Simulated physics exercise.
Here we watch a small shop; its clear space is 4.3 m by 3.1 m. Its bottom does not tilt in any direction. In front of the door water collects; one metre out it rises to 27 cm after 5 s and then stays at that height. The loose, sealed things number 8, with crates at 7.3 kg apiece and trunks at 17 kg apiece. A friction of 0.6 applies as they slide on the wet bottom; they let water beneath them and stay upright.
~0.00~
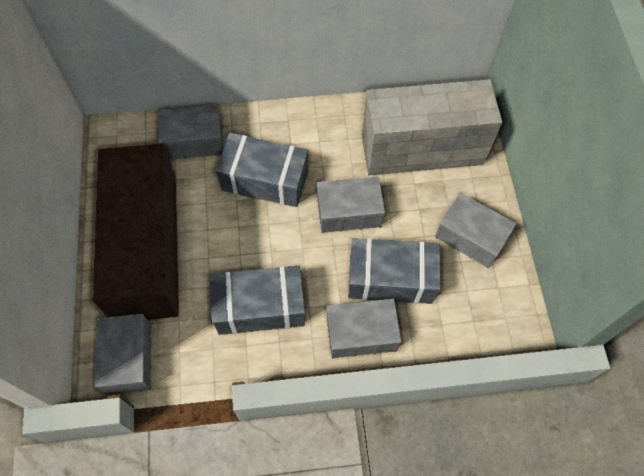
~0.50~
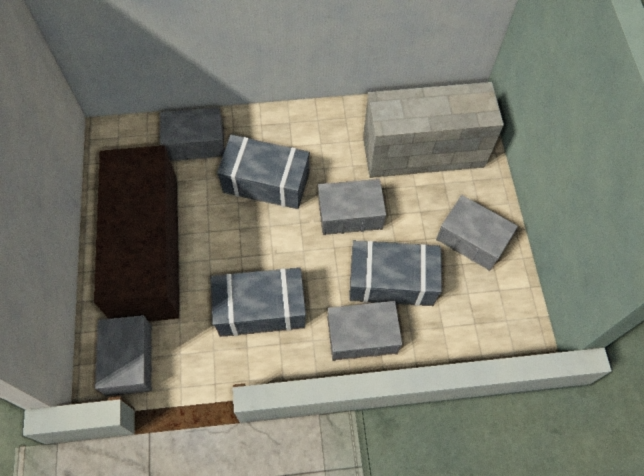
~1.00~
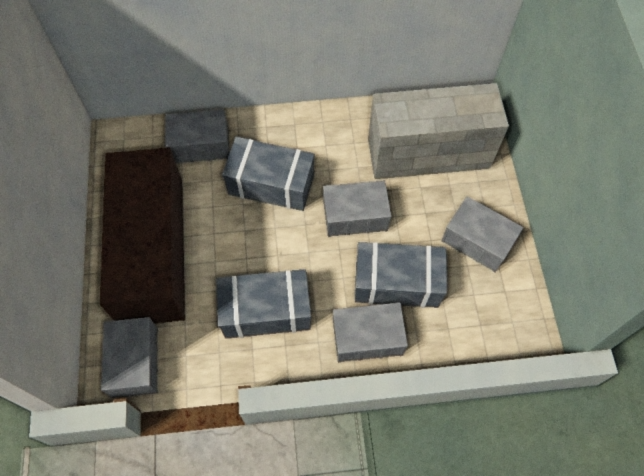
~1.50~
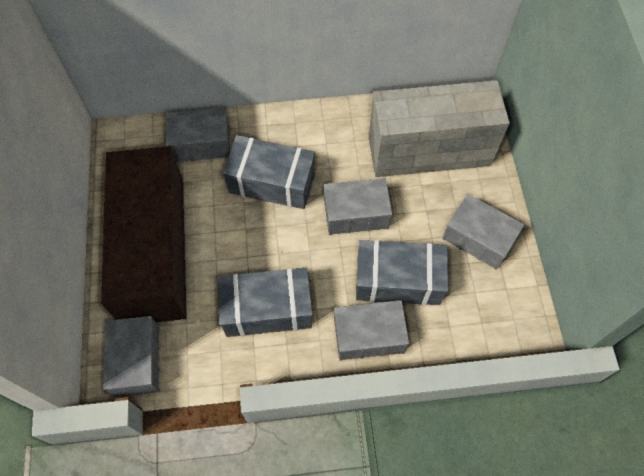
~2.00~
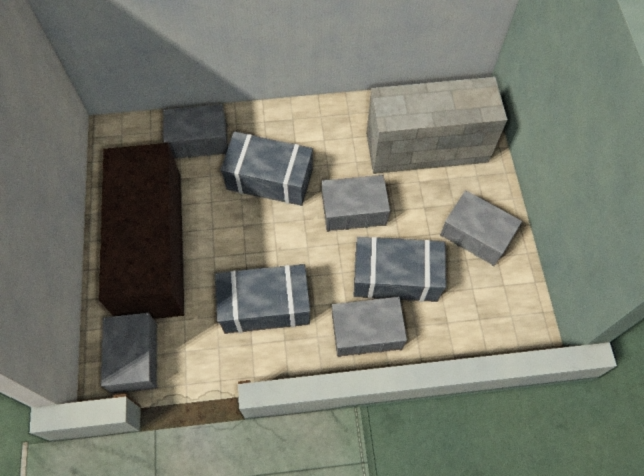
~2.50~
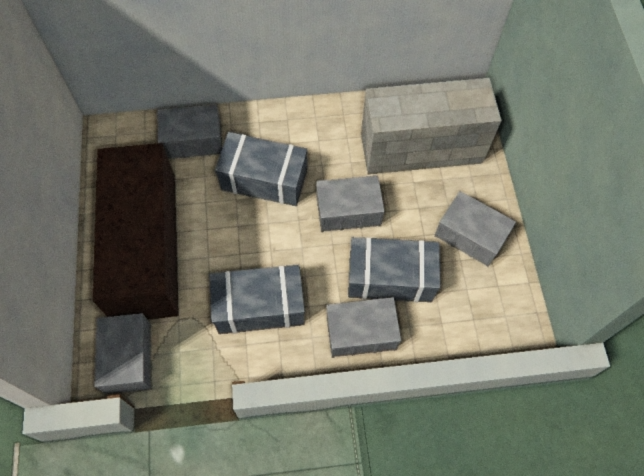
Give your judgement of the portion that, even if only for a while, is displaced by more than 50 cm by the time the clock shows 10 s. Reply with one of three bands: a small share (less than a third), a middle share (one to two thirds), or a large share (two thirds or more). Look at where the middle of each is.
A middle share, one to two thirds.
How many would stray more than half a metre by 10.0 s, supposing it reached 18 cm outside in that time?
Then 3 of them.
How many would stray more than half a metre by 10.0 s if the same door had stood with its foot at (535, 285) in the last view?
Result: 6.
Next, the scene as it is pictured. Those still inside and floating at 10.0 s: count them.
7 at that moment.
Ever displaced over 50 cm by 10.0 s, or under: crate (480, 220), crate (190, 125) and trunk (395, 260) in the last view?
Beyond, beyond, within.
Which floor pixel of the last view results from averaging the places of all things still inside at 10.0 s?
It works out to somewhere near (383, 250) on the floor.
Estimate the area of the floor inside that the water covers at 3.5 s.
My estimate is roughly 2.0 m2.
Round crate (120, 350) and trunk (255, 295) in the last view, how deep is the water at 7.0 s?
Around 15 cm and 6 cm.
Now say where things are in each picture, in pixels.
The first frame shows a crate at (119, 349), on the bottom; a trunk at (395, 263) rests on the ground; water covers 0.0 m2; 0 of 8 have shifted.
The second frame shows a crate at (120, 351), on the bottom; a trunk at (396, 266), on the bottom; 0.0 m2 under water; 0 of 8 have shifted.
The third frame shows a crate at (126, 353), on the bottom; a trunk at (402, 267) rests on the ground; water covers 0.0 m2; 0 of 8 have shifted.
The fourth frame shows a crate at (128, 352), on the bottom; a trunk at (403, 265) rests on the ground; water covers 0.0 m2; 0 of 8 have shifted.
The fifth frame shows a crate at (126, 348) rests on the ground; a trunk at (401, 262), on the bottom; 0.0 m2 under water; 0 of 8 have shifted.
The sixth frame shows a crate at (119, 349) rests on the ground; a trunk at (395, 262), on the bottom; 0.4 m2 under water; 0 of 8 have shifted.
After 3.5 s 0 of 8 are over 50 cm from their spots; 0 afloat.
After 4.5 s 0 of 8 are over 50 cm from their spots; 0 afloat.
After 7.0 s 3 of 8 are over 50 cm from their spots; 4 afloat.
After 10.0 s 5 of 8 are over 50 cm from their spots, and 5 have been at some point; 7 afloat.
